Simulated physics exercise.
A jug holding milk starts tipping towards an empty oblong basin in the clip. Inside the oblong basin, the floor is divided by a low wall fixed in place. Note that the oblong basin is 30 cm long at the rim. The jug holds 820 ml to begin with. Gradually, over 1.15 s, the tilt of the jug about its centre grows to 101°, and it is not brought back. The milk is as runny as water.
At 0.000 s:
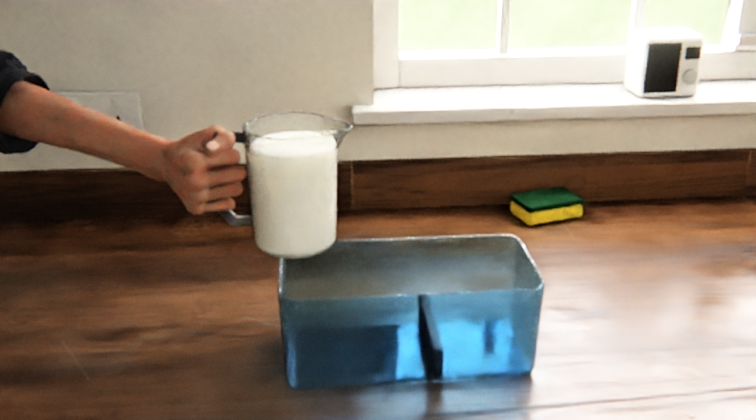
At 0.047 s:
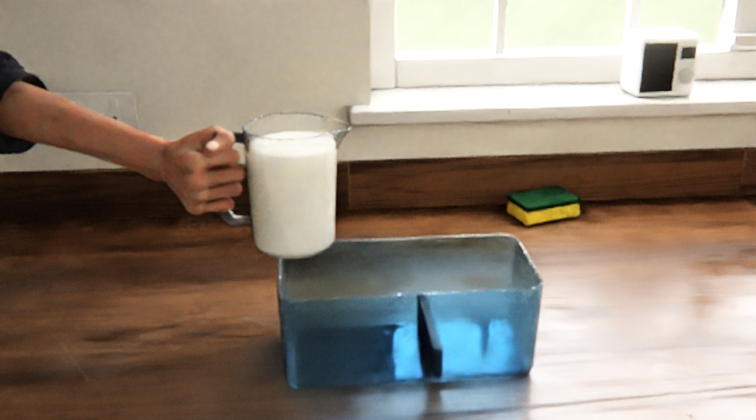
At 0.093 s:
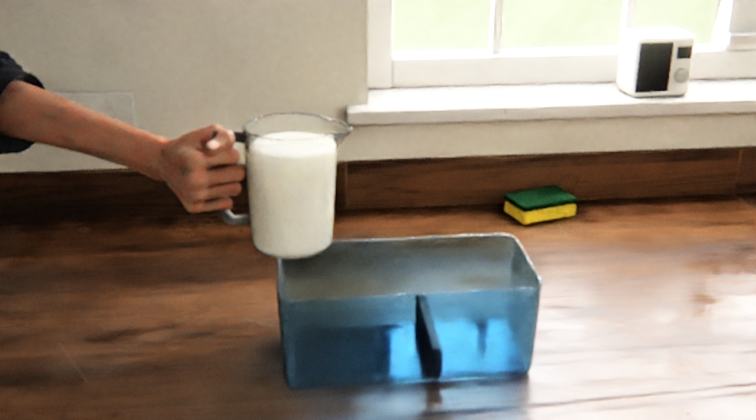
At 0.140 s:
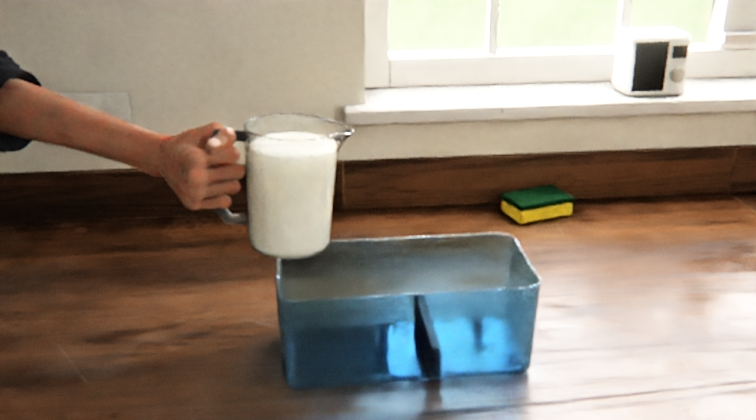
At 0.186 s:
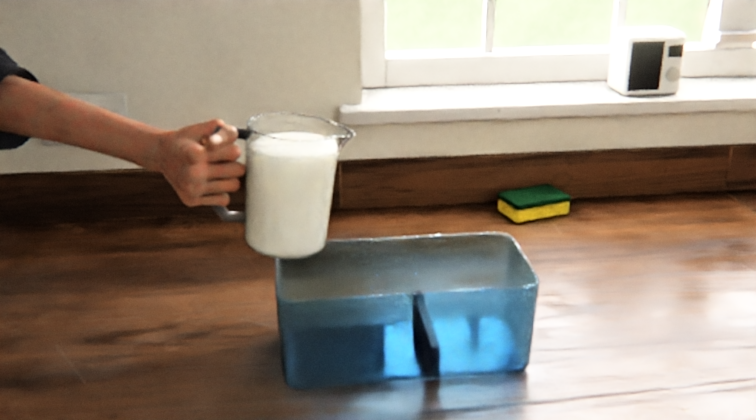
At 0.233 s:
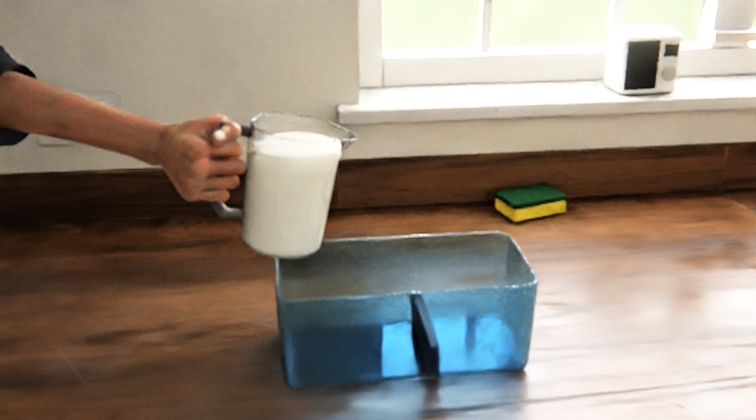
In the video, a hand holds a glass jug of milk above a blue oblong basin with a divider on a wooden surface, then slowly tilts it slightly to the right while the view drifts a little.
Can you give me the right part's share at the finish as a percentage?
Sure, about 24 percent.
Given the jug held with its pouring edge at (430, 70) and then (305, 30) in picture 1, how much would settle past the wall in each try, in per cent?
I'd say 55 percent on the first go, 5 percent on the next.
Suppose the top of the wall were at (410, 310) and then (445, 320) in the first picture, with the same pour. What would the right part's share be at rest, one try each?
60 in a hundred, followed by 5 in a hundred.
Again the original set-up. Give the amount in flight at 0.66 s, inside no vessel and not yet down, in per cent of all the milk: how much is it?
Share: Roughly 10 per cent.
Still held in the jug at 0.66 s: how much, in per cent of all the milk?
Roughly 88 %.
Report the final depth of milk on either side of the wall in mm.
Left part about 26 mm deep, right part about 12 mm deep.
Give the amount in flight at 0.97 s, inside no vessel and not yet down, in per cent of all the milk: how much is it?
Airborne fraction: Approx. 14 %.
After 0.66 s the tilt is 62° and 87 per cent is still to pour, 2 is left of the wall and 1 right of it.
After 0.97 s the tilt is 95° and 43 per cent is still to pour, 26 is left of the wall and 18 right of it.
After 1.30 s the tilt is 101° and 6 per cent is still to pour, 67 is left of the wall and 22 right of it.
After 1.65 s the tilt is 101° and 0 per cent is still to pour, 74 is left of the wall and 24 right of it.
In the end 75 per cent lies left of the wall, 24 right of it and 1 outside.
